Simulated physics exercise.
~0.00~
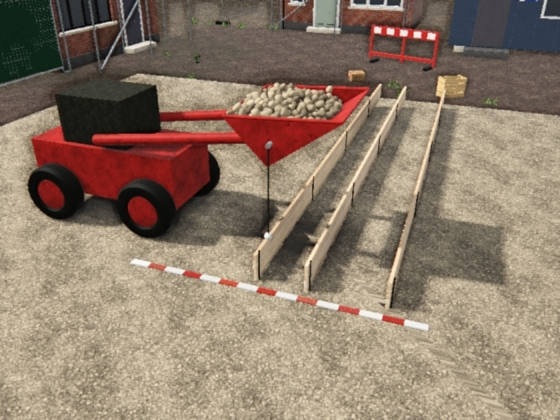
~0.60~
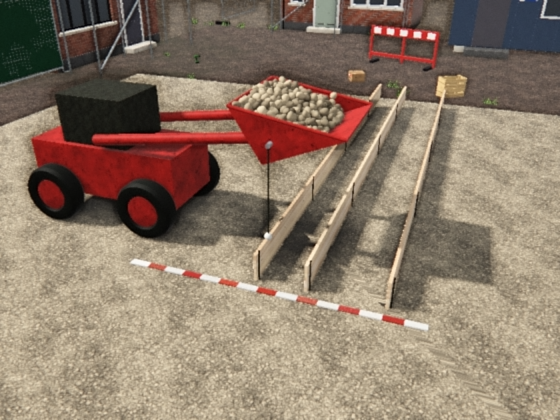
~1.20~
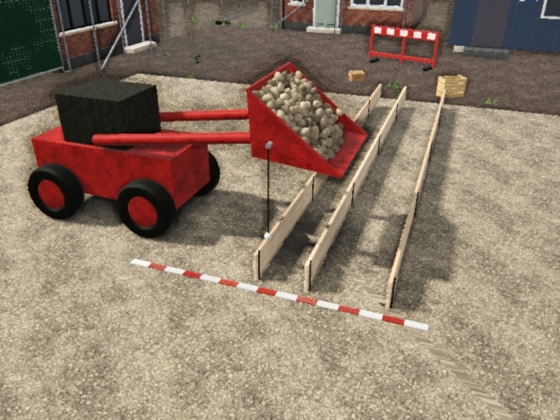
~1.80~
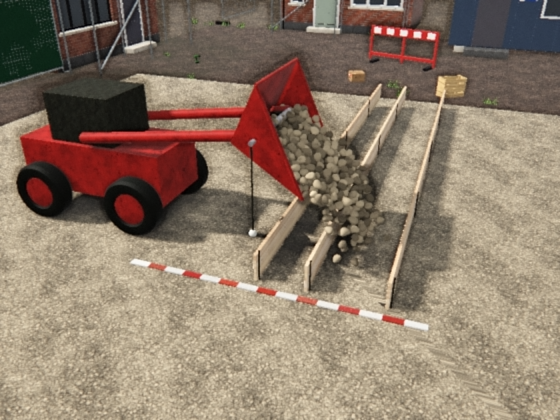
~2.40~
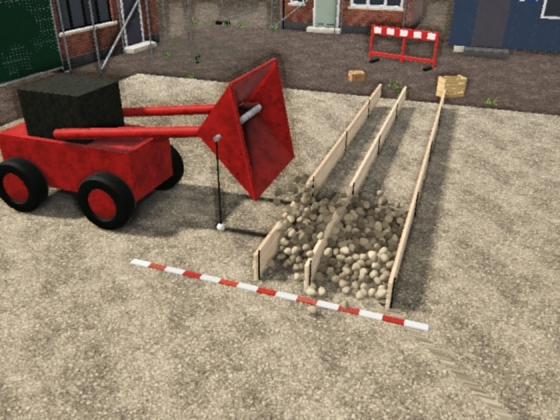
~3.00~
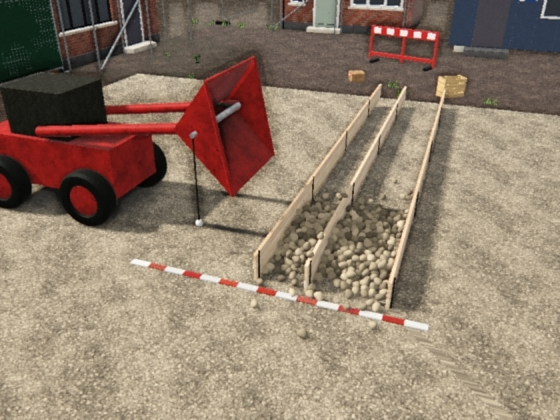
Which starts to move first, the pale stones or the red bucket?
The red bucket starts first, tipping a little while the stones still seem to hold their place. The stones shift towards its lip only afterwards, as it tilts further.
